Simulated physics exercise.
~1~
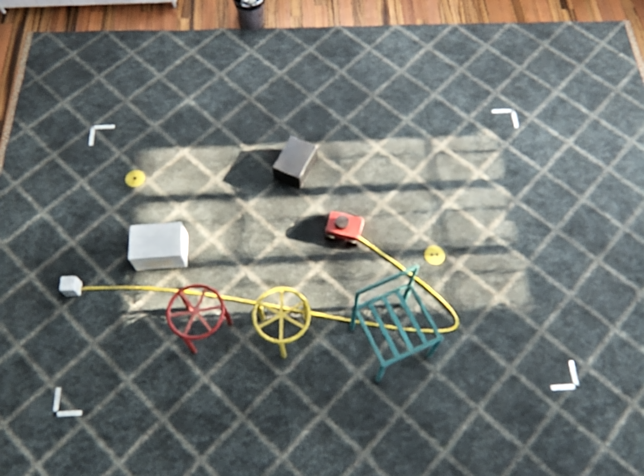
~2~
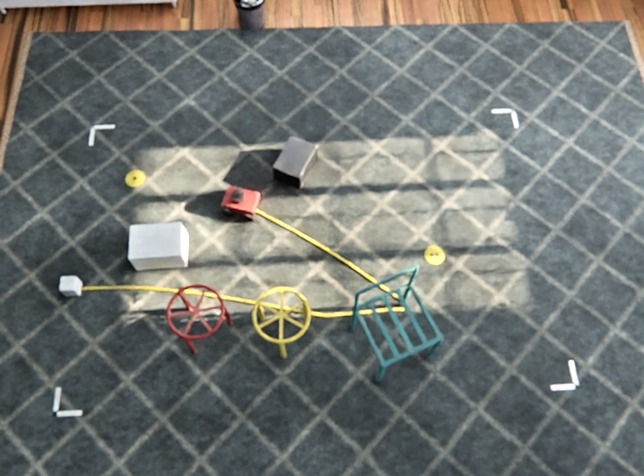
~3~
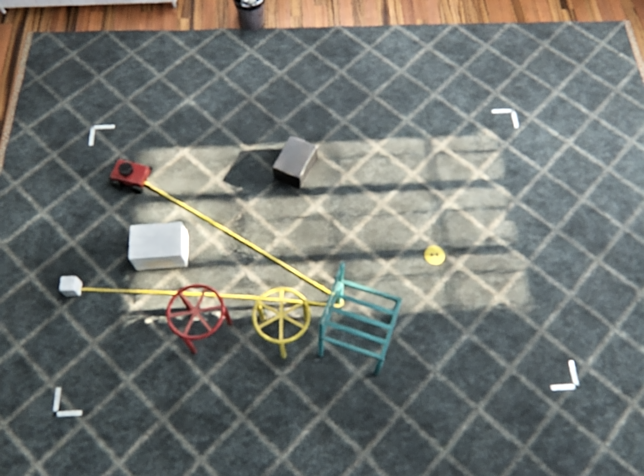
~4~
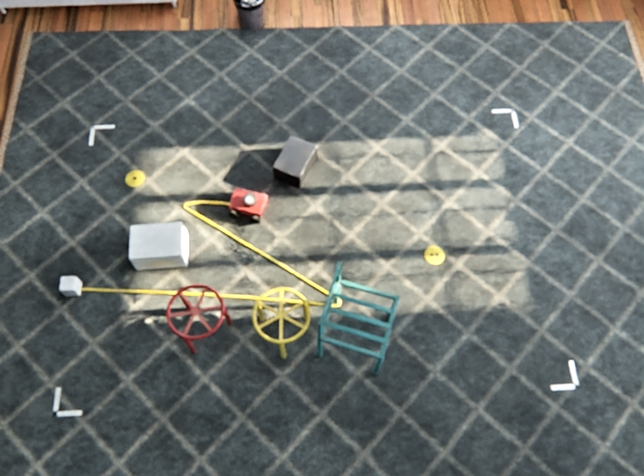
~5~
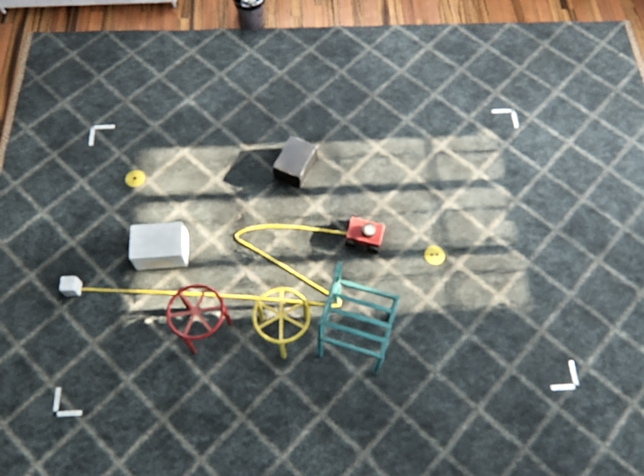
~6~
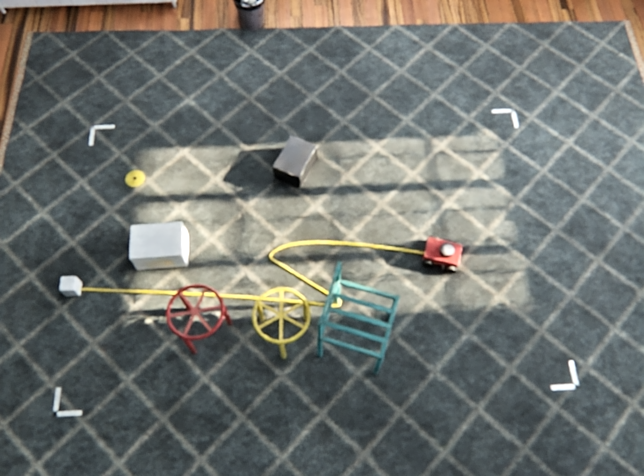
A red cart drives left, its yellow lead shifting the teal chair, then returns right.
